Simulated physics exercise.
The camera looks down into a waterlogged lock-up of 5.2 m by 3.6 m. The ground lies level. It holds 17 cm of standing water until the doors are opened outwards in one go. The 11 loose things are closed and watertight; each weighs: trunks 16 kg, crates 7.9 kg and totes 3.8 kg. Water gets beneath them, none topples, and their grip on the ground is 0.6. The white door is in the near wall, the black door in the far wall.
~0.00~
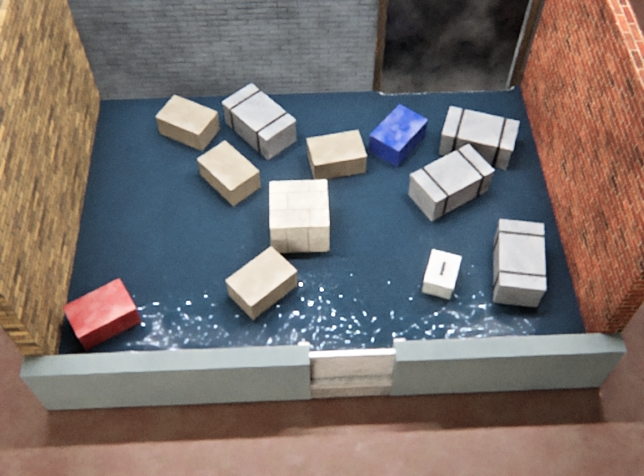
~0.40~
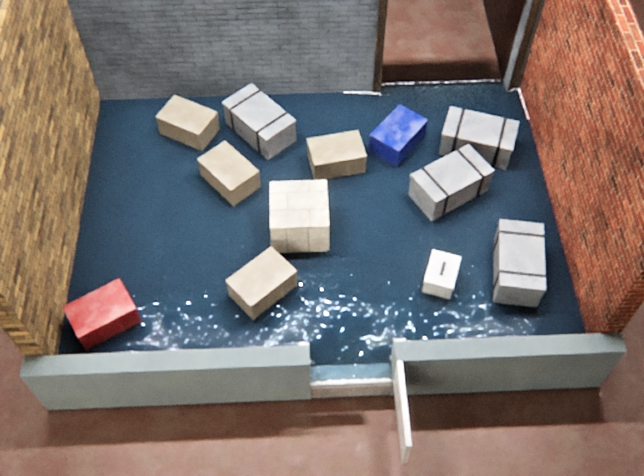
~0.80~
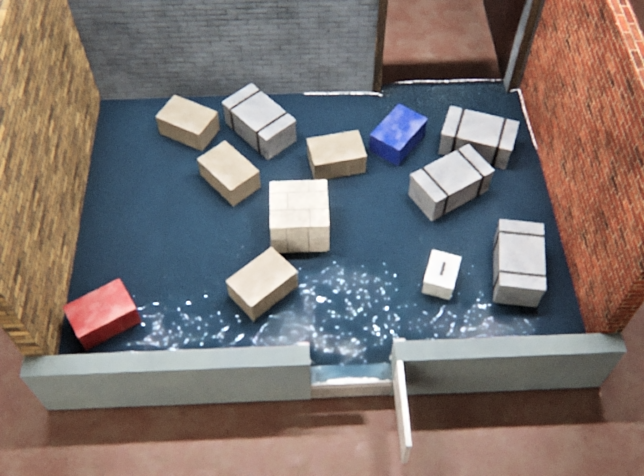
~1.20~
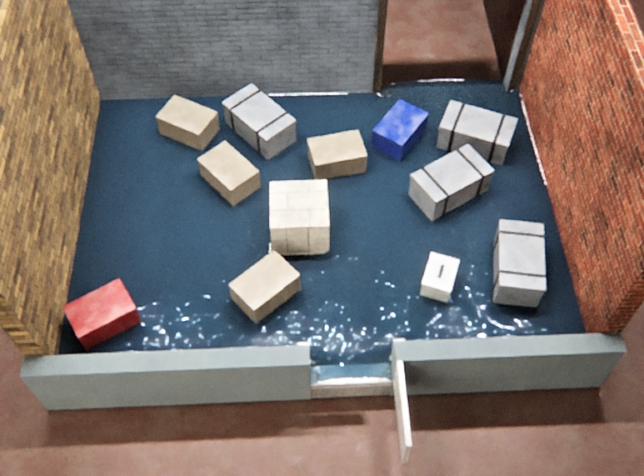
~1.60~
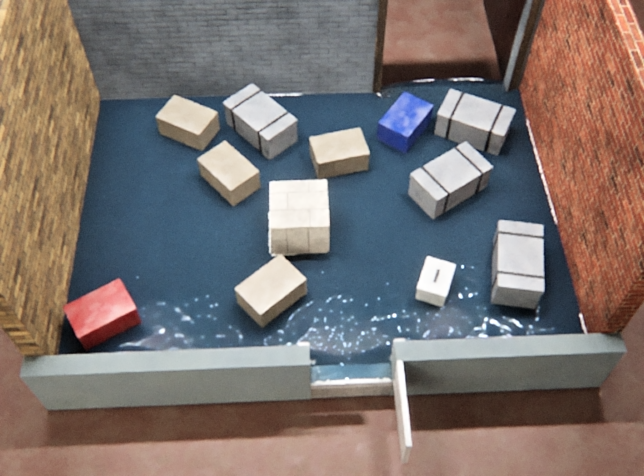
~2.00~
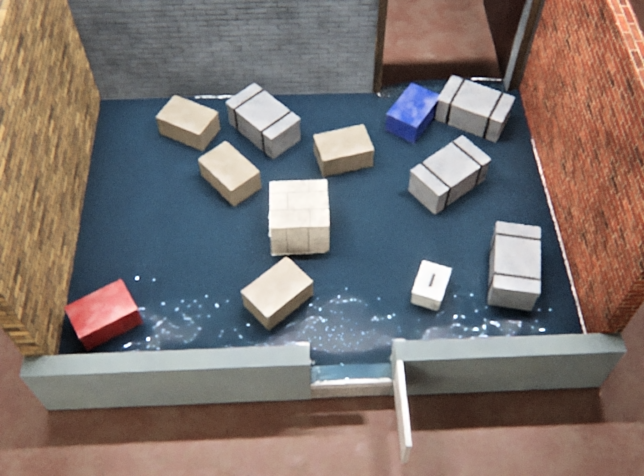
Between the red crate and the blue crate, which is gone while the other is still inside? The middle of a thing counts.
It is the blue one that leaves first.
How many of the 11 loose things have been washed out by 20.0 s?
I count 9.
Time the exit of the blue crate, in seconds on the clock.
Near 3.0 s.
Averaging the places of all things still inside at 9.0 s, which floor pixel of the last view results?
Near (360, 231).
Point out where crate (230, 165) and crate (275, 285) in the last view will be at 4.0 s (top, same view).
Around (256, 166) and (321, 306).
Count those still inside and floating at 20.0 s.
2 of them.
After 4.0 s the red crate is near (110, 313), 0.1 m from its start, afloat; the blue crate has gone out (at 3.1 s); 2 of 11 are out; 9 afloat.
After 9.0 s the red crate is near (164, 320), 0.6 m from its start, afloat; the blue crate has gone out (at 3.1 s); 6 of 11 are out; 5 afloat.
After 16.0 s the red crate is near (207, 330), 1.1 m from its start, afloat; the blue crate has gone out (at 3.1 s); 8 of 11 are out; 3 afloat.
After 20.0 s the red crate is near (284, 333), 1.8 m from its start, afloat; the blue crate has gone out (at 3.1 s); 9 of 11 are out; 2 afloat.
